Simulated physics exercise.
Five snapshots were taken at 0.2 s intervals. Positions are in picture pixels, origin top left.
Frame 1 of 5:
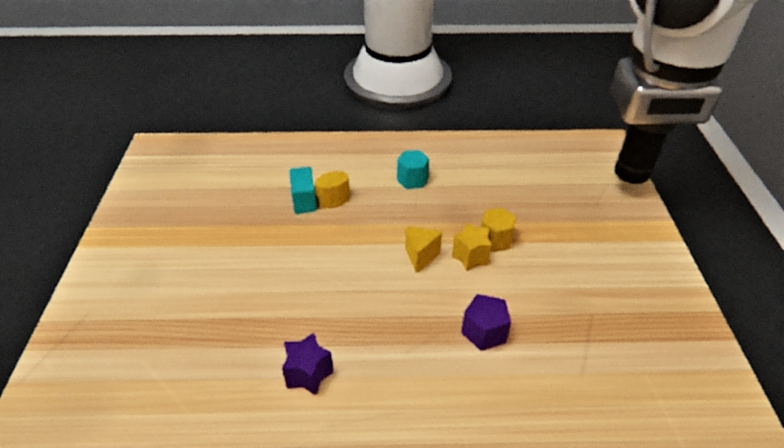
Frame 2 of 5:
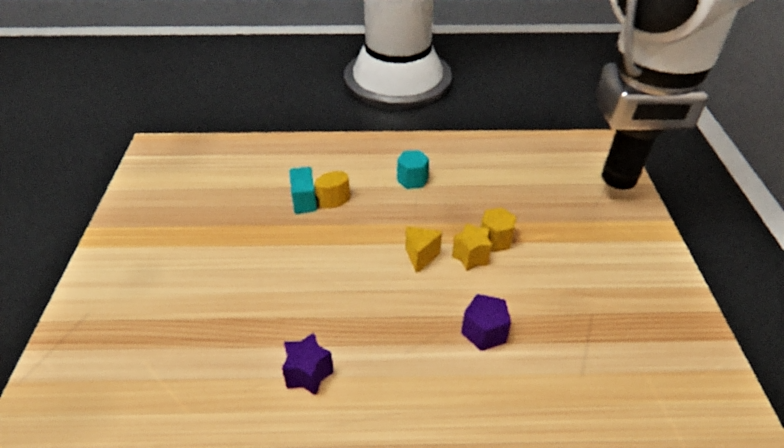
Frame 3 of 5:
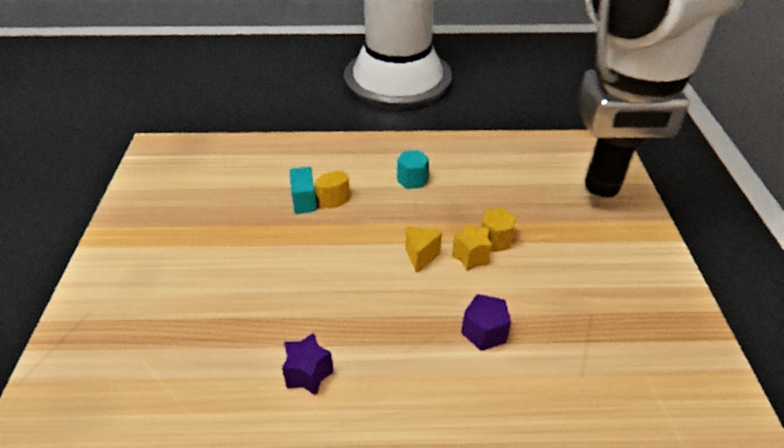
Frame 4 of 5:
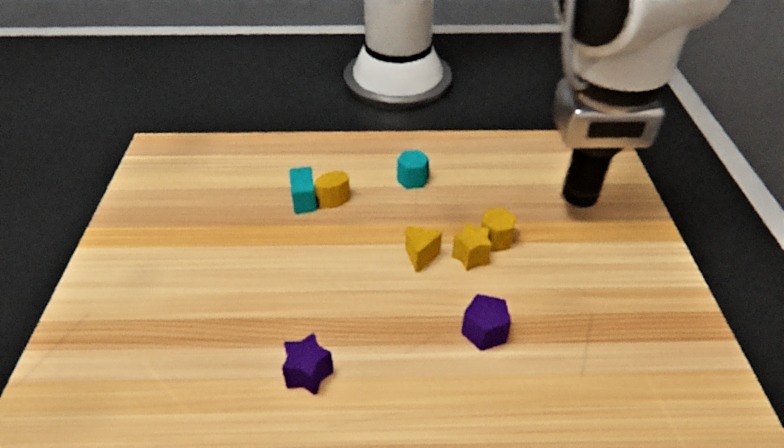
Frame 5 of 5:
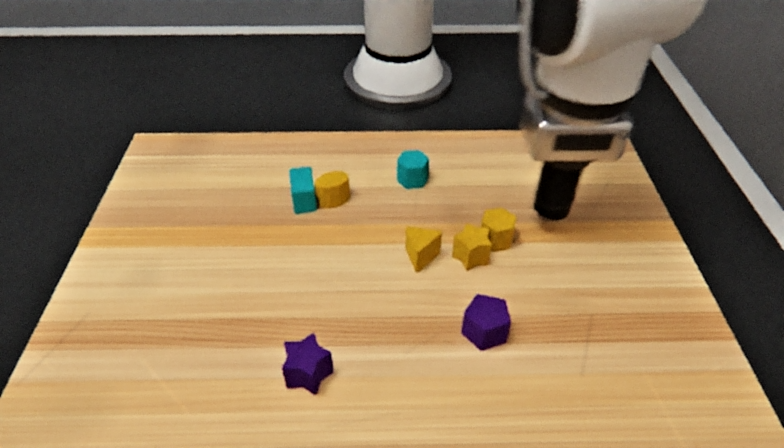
A robot arm with a black tip moved steadily left and slightly nearer over a wooden table, drawing close to some yellow blocks, while all the yellow, teal and purple blocks stayed still.
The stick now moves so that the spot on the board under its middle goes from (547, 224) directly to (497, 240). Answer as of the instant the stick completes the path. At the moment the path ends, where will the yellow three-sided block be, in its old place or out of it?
It gets moved.
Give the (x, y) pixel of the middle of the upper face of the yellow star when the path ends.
So, by the moment the path ends, you'll find the top centre of the yellow star at (451, 240).
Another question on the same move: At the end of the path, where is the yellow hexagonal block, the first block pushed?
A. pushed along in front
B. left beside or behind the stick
I choose A.
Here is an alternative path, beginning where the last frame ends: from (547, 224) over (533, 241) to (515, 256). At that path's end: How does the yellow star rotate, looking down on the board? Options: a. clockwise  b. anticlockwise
The one that fits is b, anticlockwise.
On the path given first. Halfway along, stick at (526, 217); yellow star at (471, 237); yellow hexagonal block at (494, 219).
At the end, stick at (500, 224); yellow three-sided block at (410, 239), turned 10° clockwise; yellow star at (451, 240), turned 60° anticlockwise; yellow hexagonal block at (466, 221), turned 35° clockwise.
